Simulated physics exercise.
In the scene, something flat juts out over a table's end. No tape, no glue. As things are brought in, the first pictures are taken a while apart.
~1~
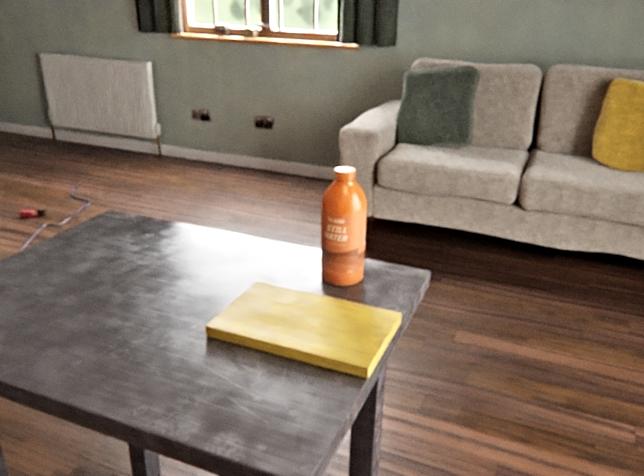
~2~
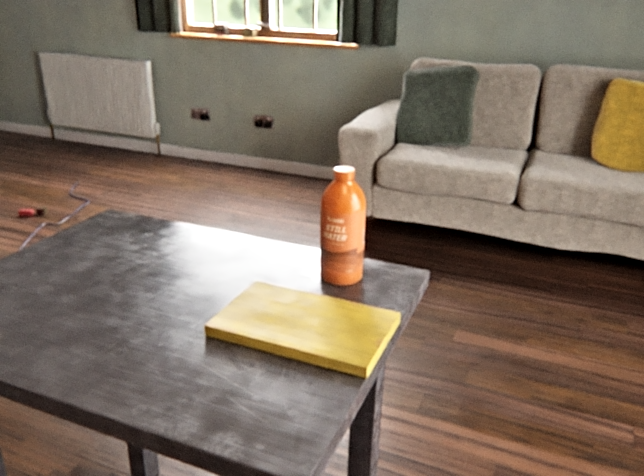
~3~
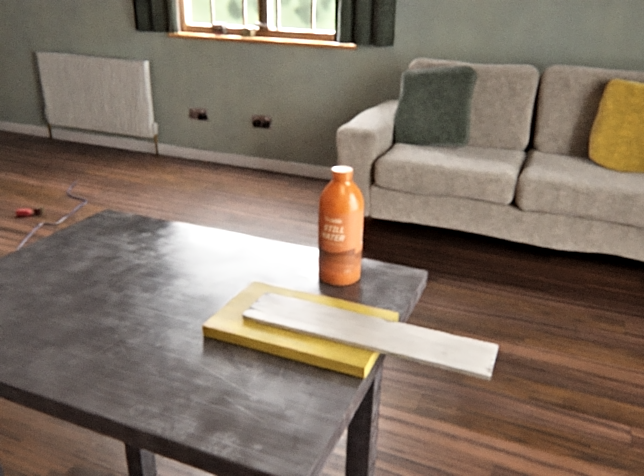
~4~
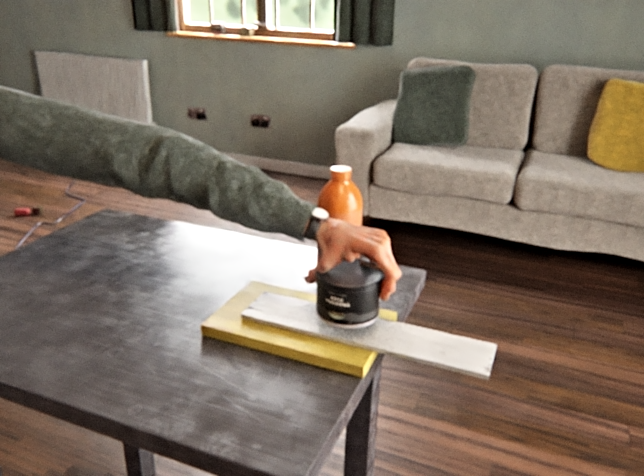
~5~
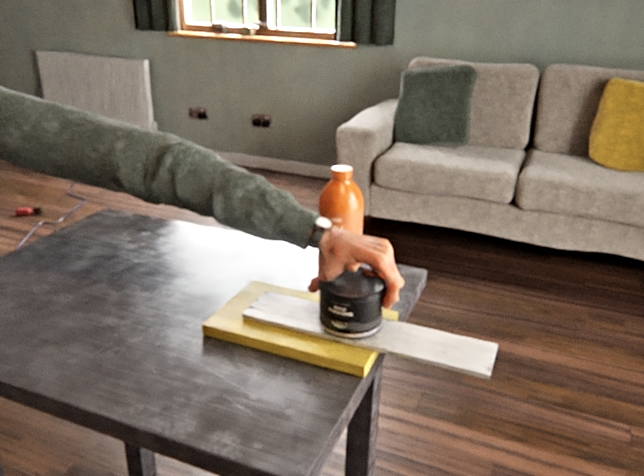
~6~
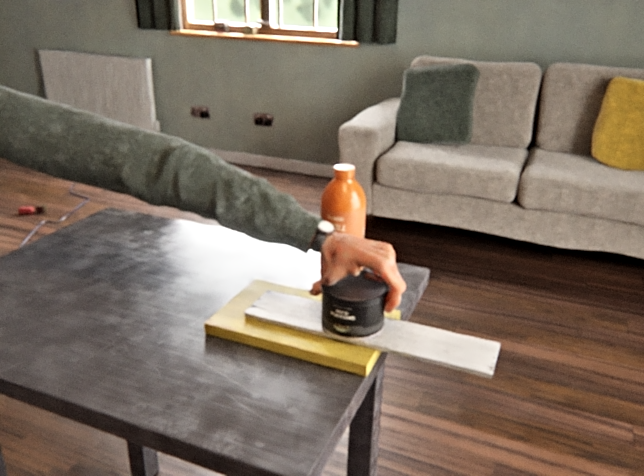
On a dark table, a white plank appears across a yellow slab, and a hand sets a black tub on it.
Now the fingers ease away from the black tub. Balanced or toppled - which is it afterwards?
My guess is it will remain steady.
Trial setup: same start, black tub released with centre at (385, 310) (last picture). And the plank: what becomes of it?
After that it stays where it is.
Then, 0.90 s later than the last frame, things are still on the move.
Then, 1.80 s later than the last frame, all is still.
When it is over, all 4 as before. End places, in pixels of the last picture, black tub near (354, 305). The plank keeps its balance.
